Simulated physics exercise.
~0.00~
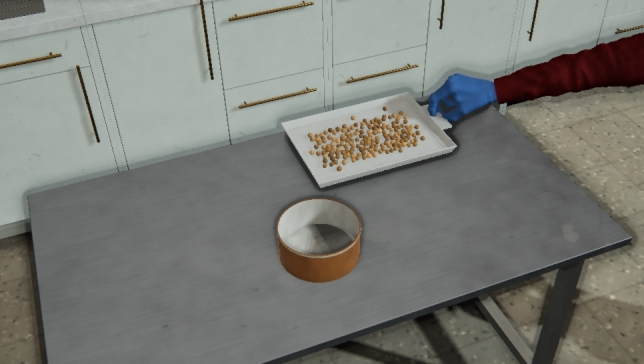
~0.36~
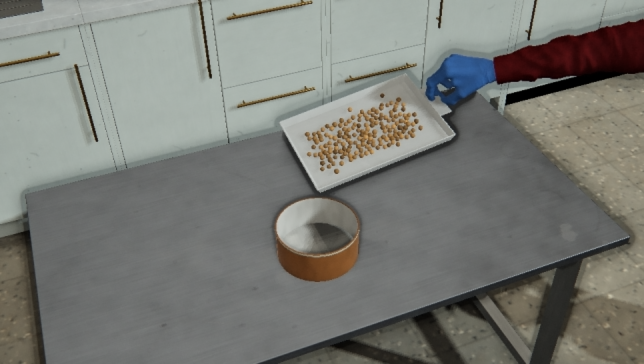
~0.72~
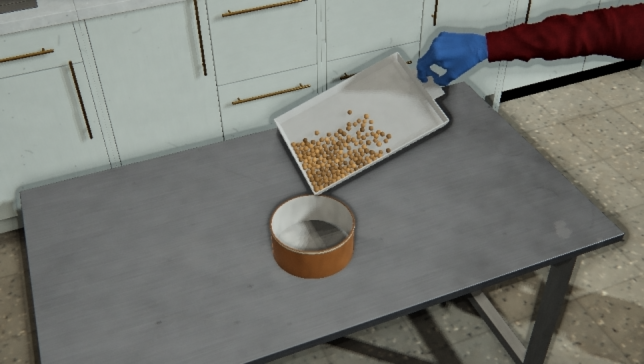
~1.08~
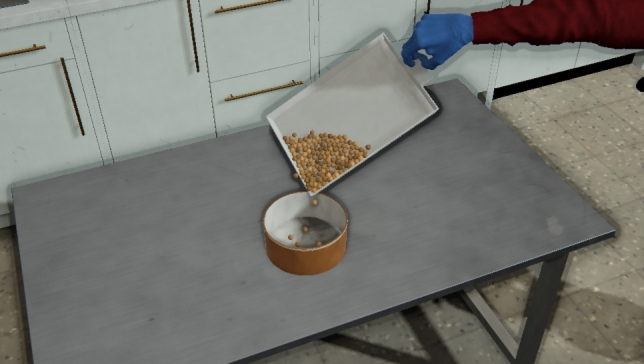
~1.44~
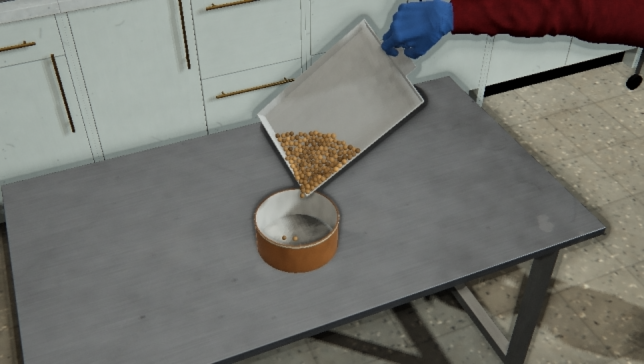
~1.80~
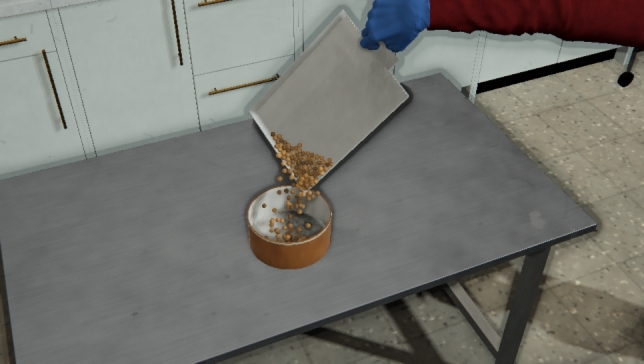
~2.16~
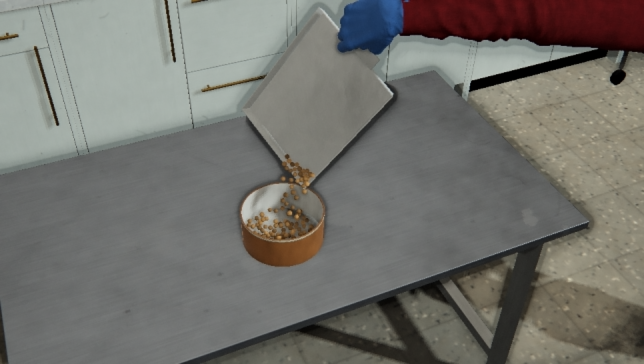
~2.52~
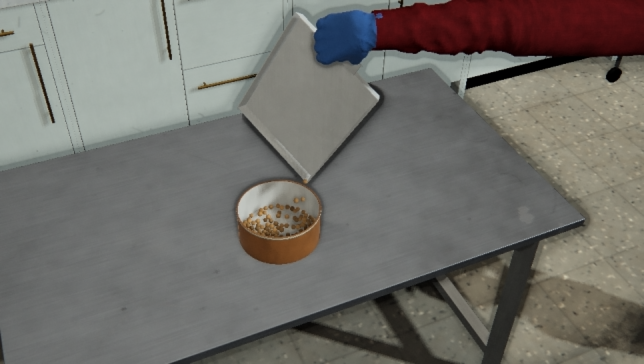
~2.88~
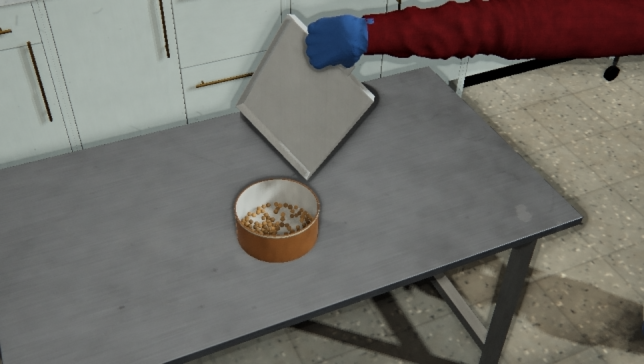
In a kitchen, a blue-gloved hand tilted a pale tray of small round tan pieces above a gray table, sending a few, then a rush, tumbling into a round orange-brown pot, until the tray was empty and the pieces lay inside.
